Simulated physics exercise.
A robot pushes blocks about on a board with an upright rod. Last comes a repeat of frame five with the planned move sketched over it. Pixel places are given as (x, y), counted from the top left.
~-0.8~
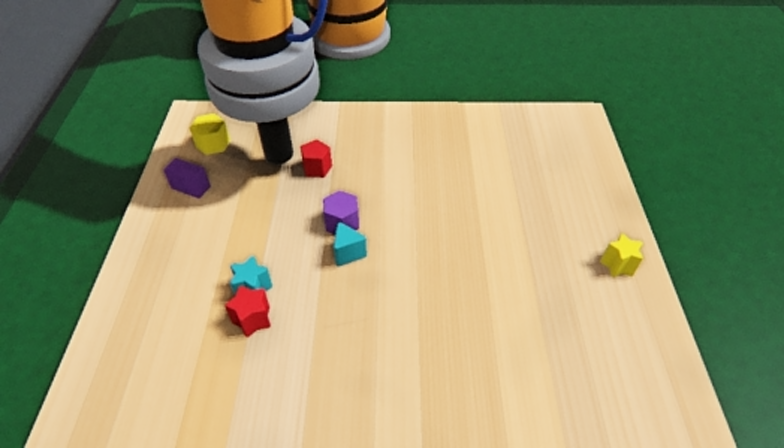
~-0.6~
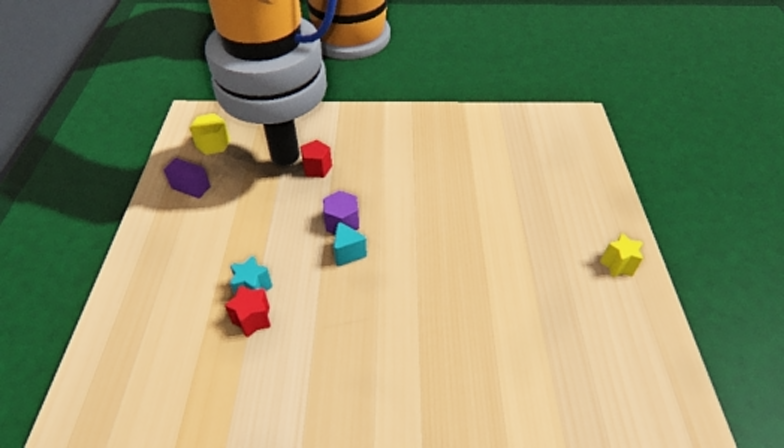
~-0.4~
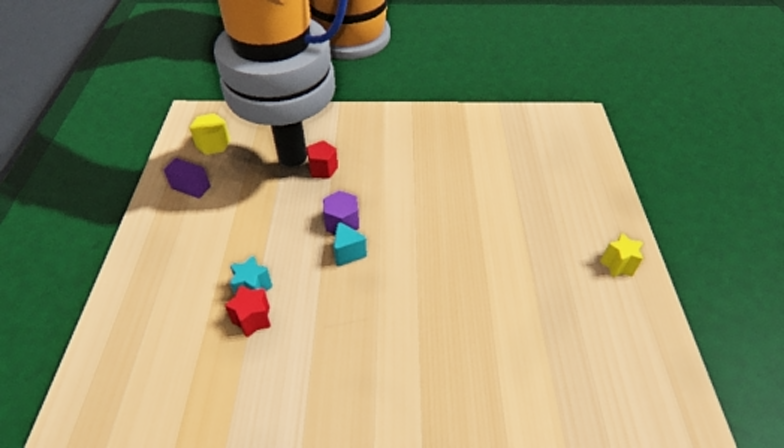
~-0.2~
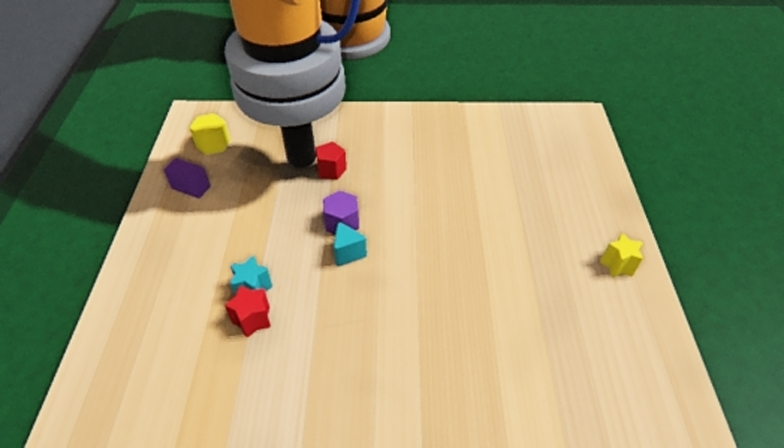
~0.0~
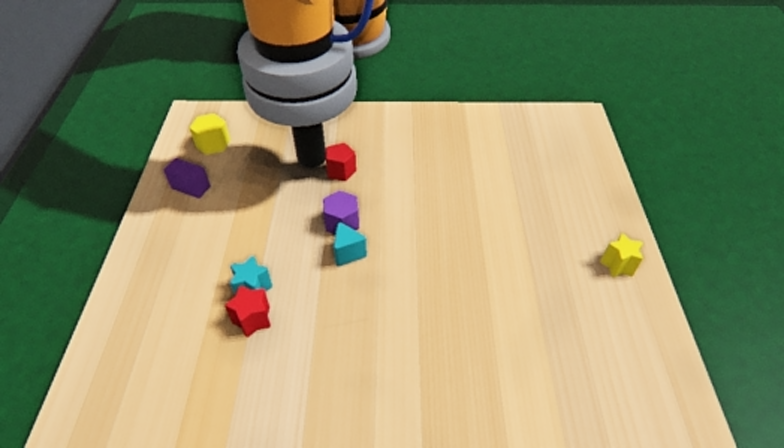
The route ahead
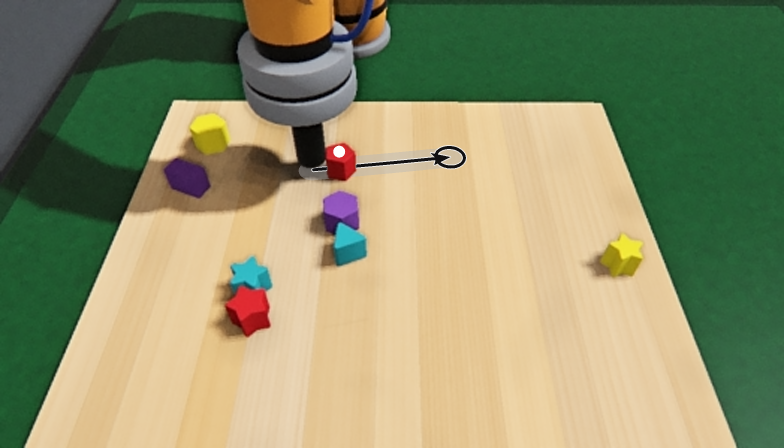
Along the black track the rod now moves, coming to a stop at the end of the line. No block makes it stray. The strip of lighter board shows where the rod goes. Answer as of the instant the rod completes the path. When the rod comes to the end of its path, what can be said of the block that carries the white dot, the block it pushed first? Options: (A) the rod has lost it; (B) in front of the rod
The answer is A.
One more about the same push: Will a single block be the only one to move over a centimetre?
Yes
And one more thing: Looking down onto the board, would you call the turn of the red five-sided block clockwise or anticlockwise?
Seen from above, clockwise.
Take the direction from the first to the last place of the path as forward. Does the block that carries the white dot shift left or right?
Right.
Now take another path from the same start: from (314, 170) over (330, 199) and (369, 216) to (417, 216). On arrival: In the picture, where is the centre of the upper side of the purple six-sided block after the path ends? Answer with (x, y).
Its top centre is at about (353, 221).
The line goes from (314, 170) directly to (450, 157); the dot is on the red five-sided block.
On the path given first. One third of the way, rod (360, 155); red five-sided block (386, 153), turned 35° clockwise.
Two thirds of the way, rod (406, 151); red five-sided block (423, 158), turned 70° clockwise.
At the end, rod (451, 147); red five-sided block (427, 160), turned 85° clockwise; purple six-sided block unmoved.
